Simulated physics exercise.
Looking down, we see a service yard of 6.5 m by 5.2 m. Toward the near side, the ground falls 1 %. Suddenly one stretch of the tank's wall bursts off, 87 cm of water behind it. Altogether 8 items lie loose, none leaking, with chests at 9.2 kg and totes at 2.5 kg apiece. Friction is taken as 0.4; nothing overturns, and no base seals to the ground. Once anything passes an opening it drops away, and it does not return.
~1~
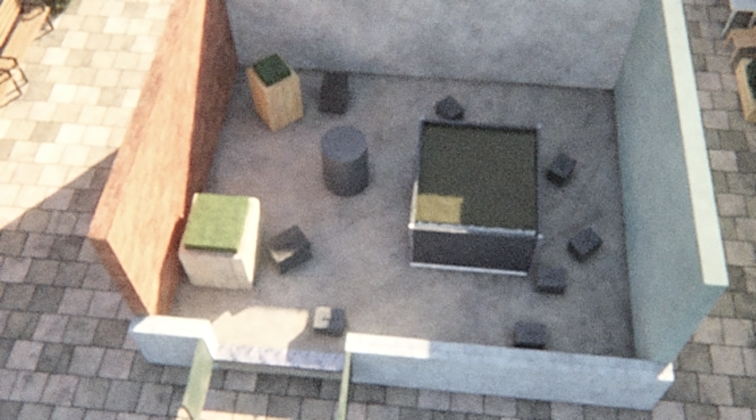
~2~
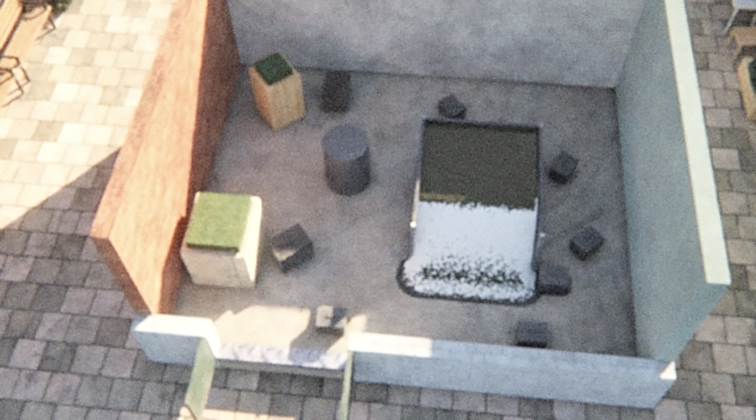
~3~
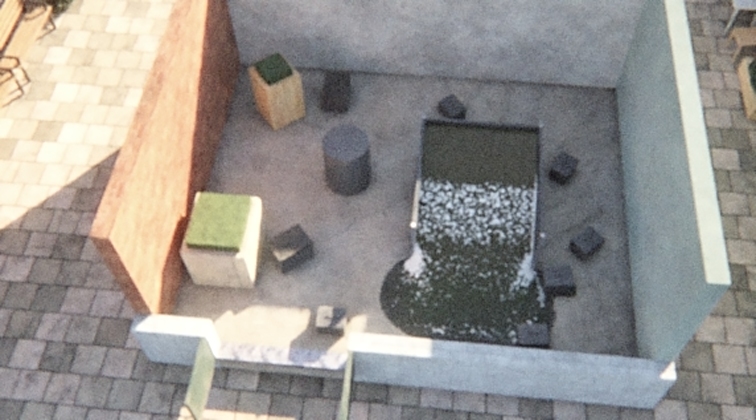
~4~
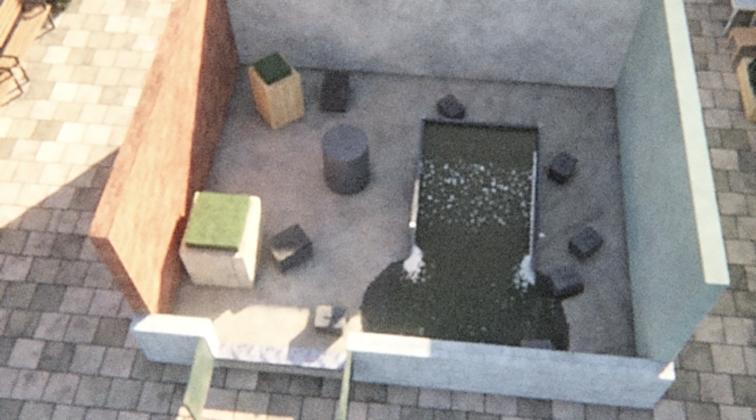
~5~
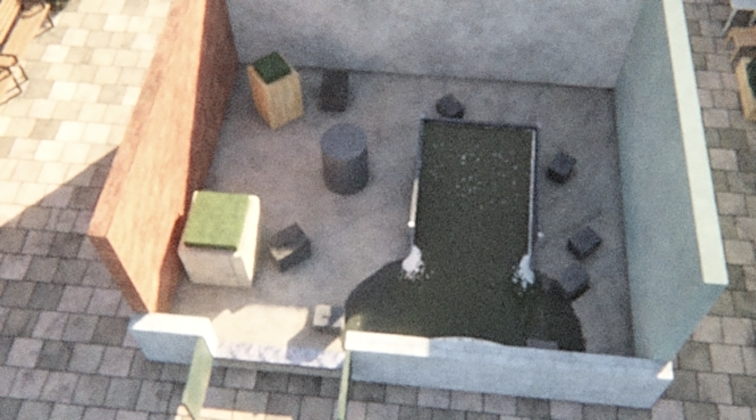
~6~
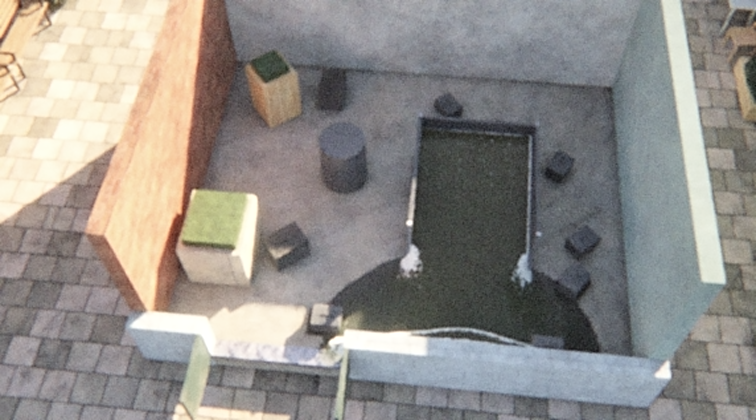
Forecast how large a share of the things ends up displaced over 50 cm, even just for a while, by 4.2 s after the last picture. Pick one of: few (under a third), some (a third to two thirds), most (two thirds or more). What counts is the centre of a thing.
Most.
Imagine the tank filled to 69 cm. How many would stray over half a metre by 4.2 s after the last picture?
6.
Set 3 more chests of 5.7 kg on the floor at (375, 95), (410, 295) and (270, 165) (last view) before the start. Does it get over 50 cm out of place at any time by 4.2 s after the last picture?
The first comes out within the limit, the second beyond the limit, the third beyond the limit.
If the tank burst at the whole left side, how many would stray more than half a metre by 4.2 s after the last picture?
Then 4.
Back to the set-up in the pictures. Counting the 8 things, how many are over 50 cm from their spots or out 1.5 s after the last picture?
At that moment it comes to 4.
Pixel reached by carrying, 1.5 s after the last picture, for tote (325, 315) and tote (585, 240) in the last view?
About (173, 297) for the first and (545, 212) for the second.
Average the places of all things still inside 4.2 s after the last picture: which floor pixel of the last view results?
About (393, 142).
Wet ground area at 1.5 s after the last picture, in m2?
My estimate is roughly 16 m2.
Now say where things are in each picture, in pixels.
A tote at (531, 333), on the bottom; a tote at (552, 276), on the bottom; water covers 3.2 m2; 0 of 8 have shifted, in the first frame.
A tote at (533, 331), on the bottom; a tote at (554, 275) rests on the ground; 4.3 m2 under water; 0 of 8 have shifted, in the second frame.
A tote at (533, 334), on the bottom, 3 cm from its start; a tote at (558, 276), on the bottom, 6 cm from its start; water covers 5.8 m2; 1 of 8 have shifted, in the third frame.
A tote at (538, 350) rests on the ground, 29 cm from its start; a tote at (566, 277), on the bottom, 18 cm from its start; 7.1 m2 under water; 2 of 8 have shifted, in the fourth frame.
A tote at (543, 351) floats, 33 cm from its start; a tote at (573, 277) rests on the ground, 29 cm from its start; water covers 7.8 m2; 2 of 8 have shifted, in the fifth frame.
A tote at (548, 347), afloat, 38 cm from its start; a tote at (575, 277) rests on the ground, 36 cm from its start; 8.2 m2 under water; 2 of 8 have shifted, in the sixth frame.
Then, 0.4 s after the last picture 1 of 8 are over 50 cm from their spots; 1 afloat.
Then, 1.5 s after the last picture 4 of 8 are over 50 cm from their spots; 2 afloat.
Then, 2.8 s after the last picture 5 of 8 are over 50 cm from their spots; 4 afloat.
Then, 4.2 s after the last picture 7 of 8 are over 50 cm from their spots, and 7 have been at some point; 7 afloat.
